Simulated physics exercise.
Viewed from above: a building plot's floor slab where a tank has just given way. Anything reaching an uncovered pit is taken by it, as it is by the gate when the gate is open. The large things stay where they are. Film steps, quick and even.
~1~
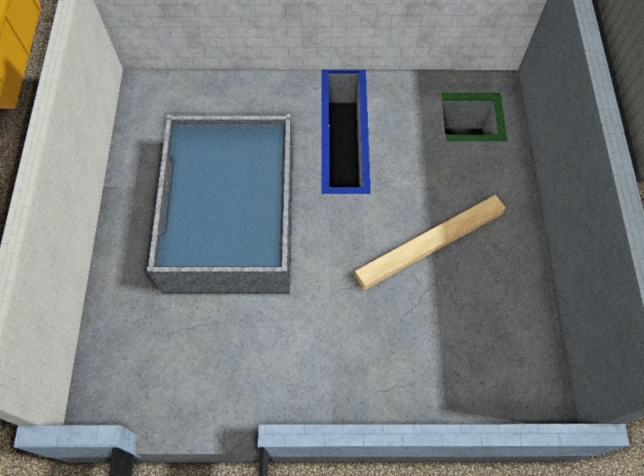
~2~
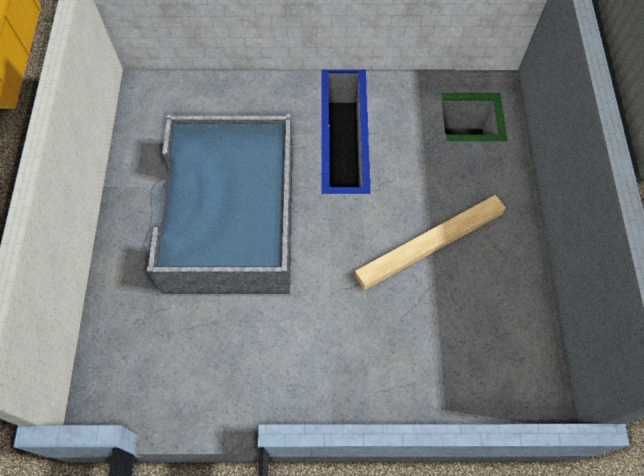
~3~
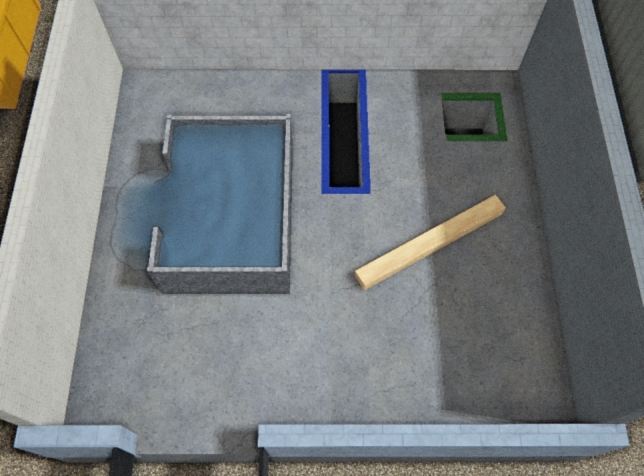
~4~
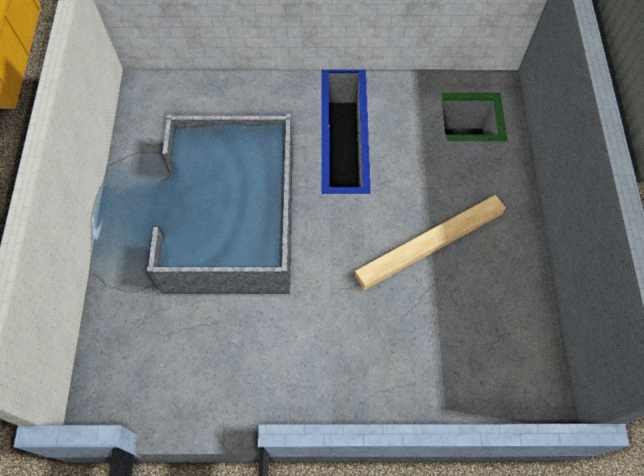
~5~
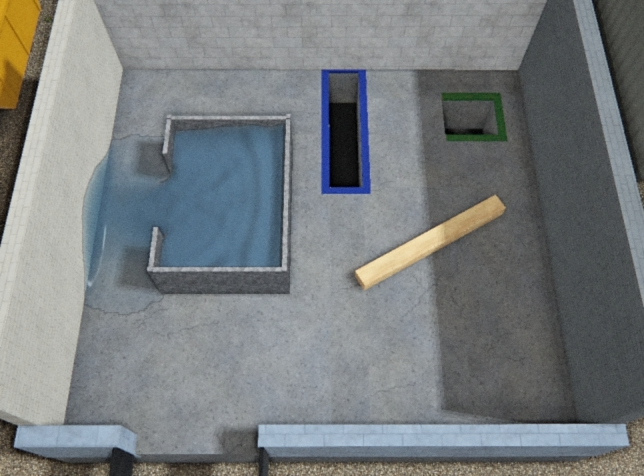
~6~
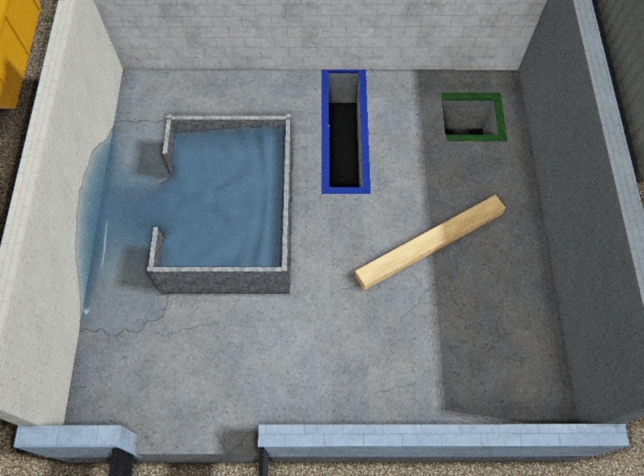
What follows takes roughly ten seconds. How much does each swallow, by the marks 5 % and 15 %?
The gate will drain in excess of fifteen per cent, the green pit will drain shy of five per cent, the blue pit will drain in excess of fifteen per cent.
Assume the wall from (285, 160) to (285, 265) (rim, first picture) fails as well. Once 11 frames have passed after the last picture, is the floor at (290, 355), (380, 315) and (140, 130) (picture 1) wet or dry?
The first would be still unwetted, the second drenched and the third still unwetted.
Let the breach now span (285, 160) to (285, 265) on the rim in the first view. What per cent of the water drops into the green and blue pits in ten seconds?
The green pit takes 30 per cent and the blue pit 15 per cent.
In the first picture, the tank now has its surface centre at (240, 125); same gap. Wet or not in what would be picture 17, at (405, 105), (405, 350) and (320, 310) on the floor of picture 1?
In sequence: Unflooded, next unflooded, then unflooded.
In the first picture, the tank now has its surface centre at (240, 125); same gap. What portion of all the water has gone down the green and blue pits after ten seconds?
The green pit ends up with 0 per cent and the blue pit with 20 per cent.
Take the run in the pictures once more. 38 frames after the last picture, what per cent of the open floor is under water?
Some 65 per cent.
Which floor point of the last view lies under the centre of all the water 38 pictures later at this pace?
I'd say around (232, 235).
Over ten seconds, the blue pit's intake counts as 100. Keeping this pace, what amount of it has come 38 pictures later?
Close to 60 %.
A moment on, water covers 20 % of the floor; the gate 0 %, the green pit 0 %, the blue pit 0 %.
Next, water covers 30 % of the floor; the gate 1 %, the green pit 0 %, the blue pit 0 %.
Then, water covers 40 % of the floor; the gate 7 %, the green pit 0 %, the blue pit 5 %.
Later, water covers 65 % of the floor; the gate 13 %, the green pit 0 %, the blue pit 19 %.
In the end, water covers 75 % of the floor; the gate 18 %, the green pit 1 %, the blue pit 31 %.
